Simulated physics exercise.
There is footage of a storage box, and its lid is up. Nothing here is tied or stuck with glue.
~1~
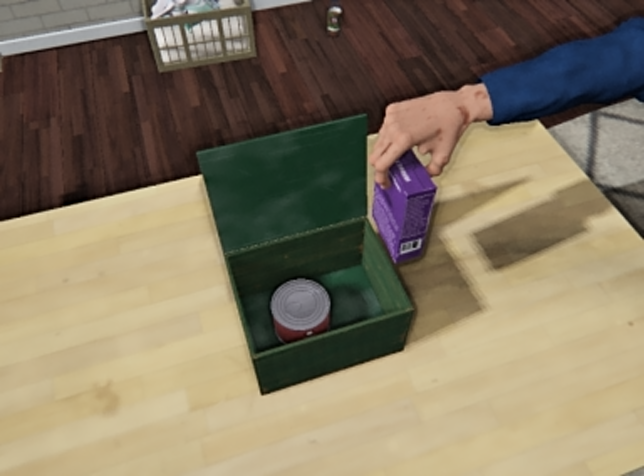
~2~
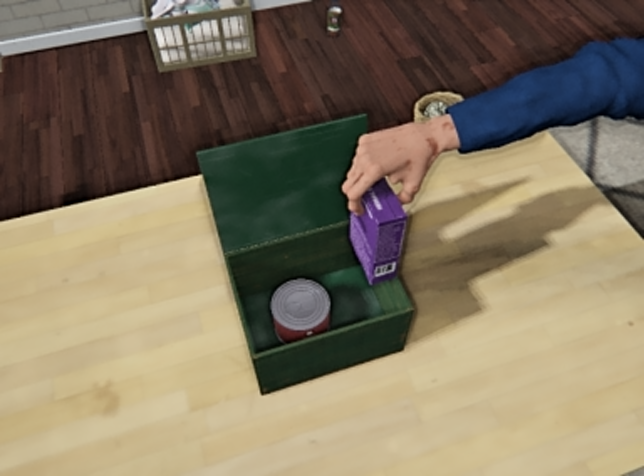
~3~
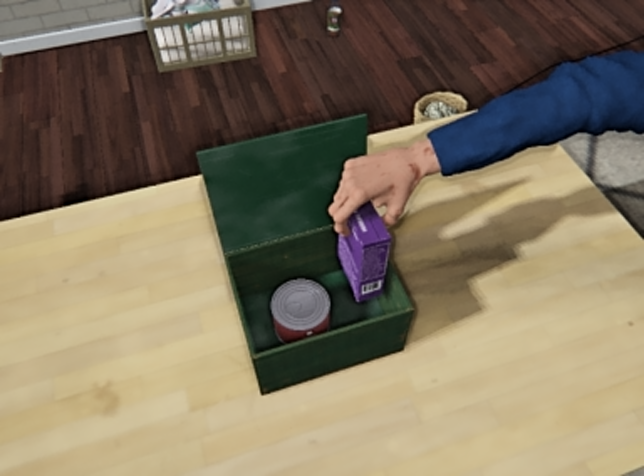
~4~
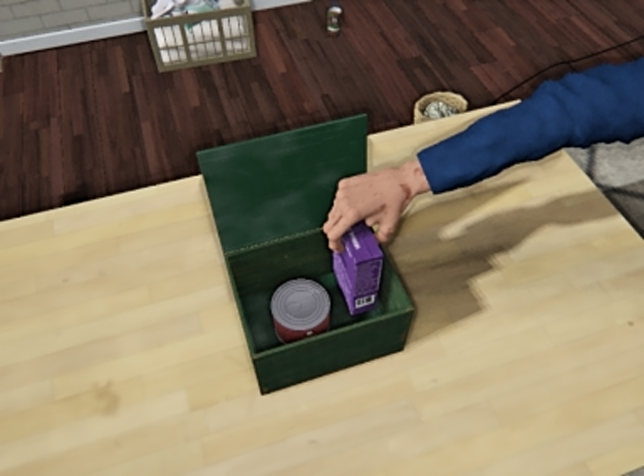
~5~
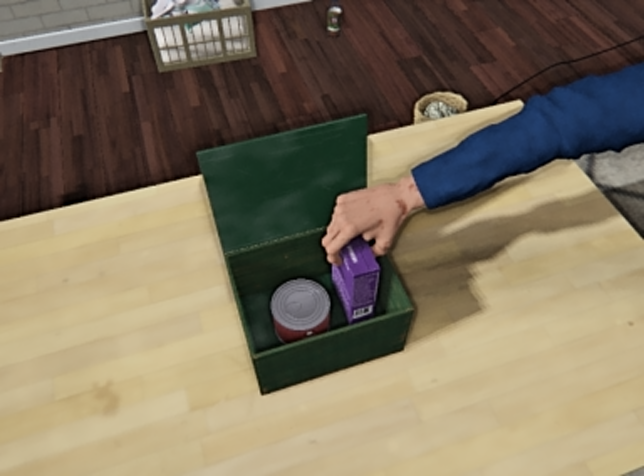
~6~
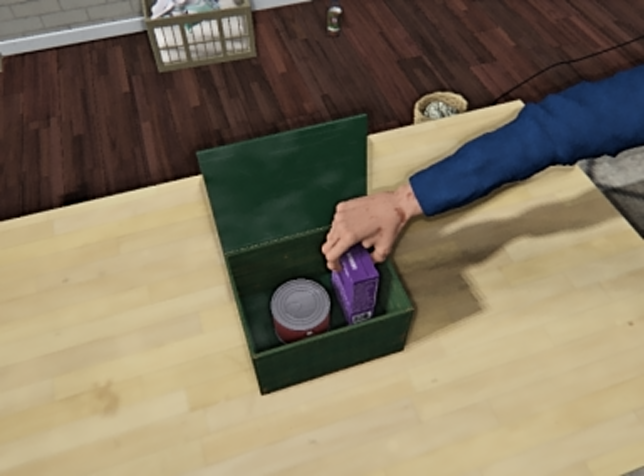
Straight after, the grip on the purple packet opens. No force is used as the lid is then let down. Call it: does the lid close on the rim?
My call is that it fails to close.
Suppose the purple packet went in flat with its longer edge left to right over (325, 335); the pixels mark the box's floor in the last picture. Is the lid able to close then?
Lid down.
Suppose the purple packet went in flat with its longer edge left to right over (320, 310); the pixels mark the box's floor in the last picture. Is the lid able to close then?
Then it comes fully down.
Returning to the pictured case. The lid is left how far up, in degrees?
It stays some 35° above the rim.
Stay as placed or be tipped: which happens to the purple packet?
Observation: The purple packet keeps the set orientation.
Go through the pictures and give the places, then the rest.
Coming down; purple packet (401, 203); red tub (301, 314), in the first picture.
Coming down; purple packet (375, 228); red tub (301, 314), in the second picture.
Coming down; purple packet (361, 247); red tub (301, 314), in the third picture.
Coming down; purple packet (356, 263); red tub (301, 314), in the fourth picture.
Coming down; purple packet (353, 274); red tub (301, 314), in the fifth picture.
Put in, still held; purple packet (353, 280); red tub (301, 314), in the sixth picture.
Then, 1.30 s on from there, lid 78° above the rim.
Then, 1.70 s on from there, lid 51° above the rim.
In the end, lid 35° above the rim; both unmoved. At the end, from the last picture's camera, purple packet near (353, 281).
